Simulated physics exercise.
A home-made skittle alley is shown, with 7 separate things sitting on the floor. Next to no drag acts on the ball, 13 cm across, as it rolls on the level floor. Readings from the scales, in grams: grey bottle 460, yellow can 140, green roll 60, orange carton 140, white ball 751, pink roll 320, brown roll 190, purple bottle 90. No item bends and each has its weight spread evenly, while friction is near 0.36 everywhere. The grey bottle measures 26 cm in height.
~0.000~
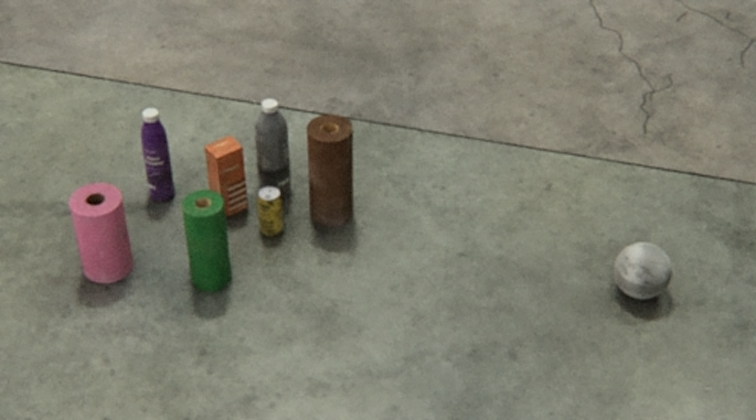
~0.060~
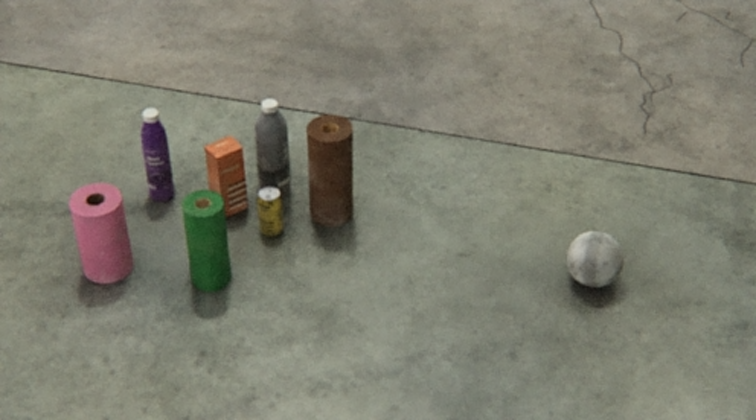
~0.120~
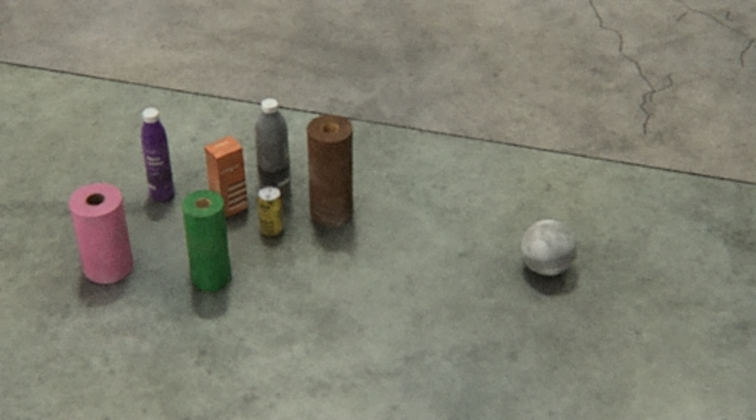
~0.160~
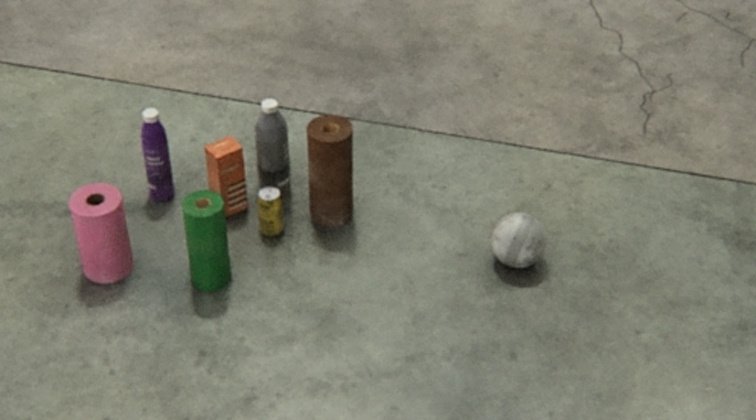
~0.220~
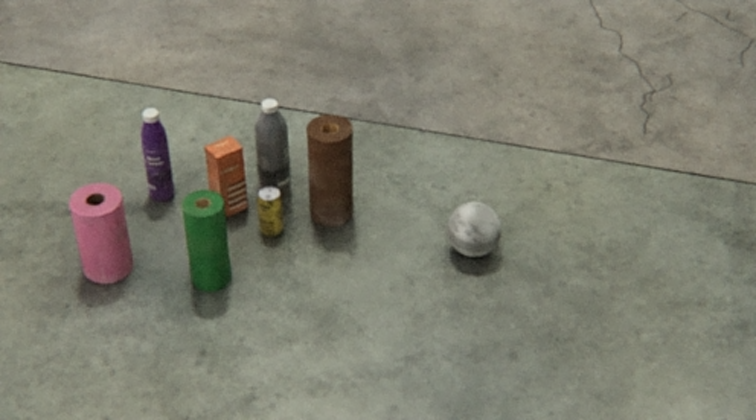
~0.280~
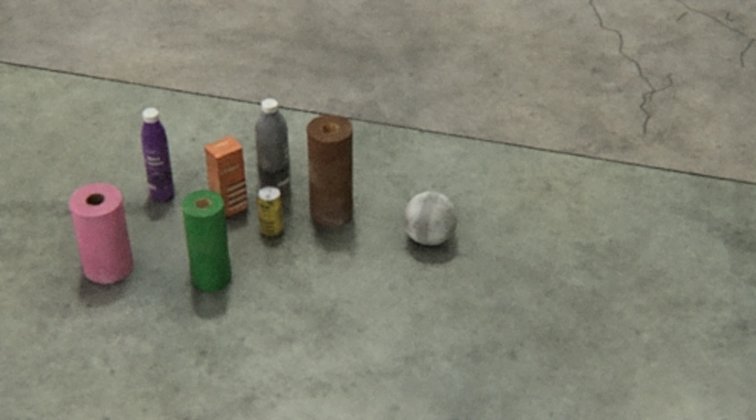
A white ball rolled steadily leftward across the grey floor, drifting slightly away from the viewer, and drew close to the brown roll beside the other rolls, bottles, orange carton and yellow can, which all stayed still.
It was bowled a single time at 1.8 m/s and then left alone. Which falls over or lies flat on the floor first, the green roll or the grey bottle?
The latter.
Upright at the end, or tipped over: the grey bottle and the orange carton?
Well, the grey bottle tumbles down, and the orange carton tumbles down.
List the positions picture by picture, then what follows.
Ball has run 0 cm; white ball (643, 271); green roll (207, 241); grey bottle (272, 148), in the first picture.
Ball has run 11 cm; white ball (595, 259); pink roll (102, 234), in the second picture.
Ball has run 21 cm; white ball (549, 248); purple bottle (156, 154), in the third picture.
Ball has run 29 cm; white ball (519, 240); orange carton (227, 178), in the fourth picture.
Ball has run 39 cm; white ball (474, 229); brown roll (331, 172), in the fifth picture.
Ball has run 50 cm; white ball (430, 219); green roll (207, 242); grey bottle (272, 148), in the sixth picture.
Around 0.58 s, ball has run 84 cm; white ball near (297, 188); grey bottle at 17° to upright near (241, 130); brown roll at 6° to upright; orange carton at 5° to upright.
Around 0.88 s, ball has run 96 cm; white ball near (252, 174); grey bottle on its side near (207, 139); orange carton at 38° to upright; brown roll at 20° to upright.
Finally (4.0 s), on their side or leaning hard on the floor, grey bottle and orange carton; not toppled but over 8 cm from the start, brown roll; the other 4 still in place (within 8 cm). Final places as that camera would see them, green roll near (207, 242), grey bottle near (197, 141). Green roll was never lost; grey bottle went at 0.68 s.
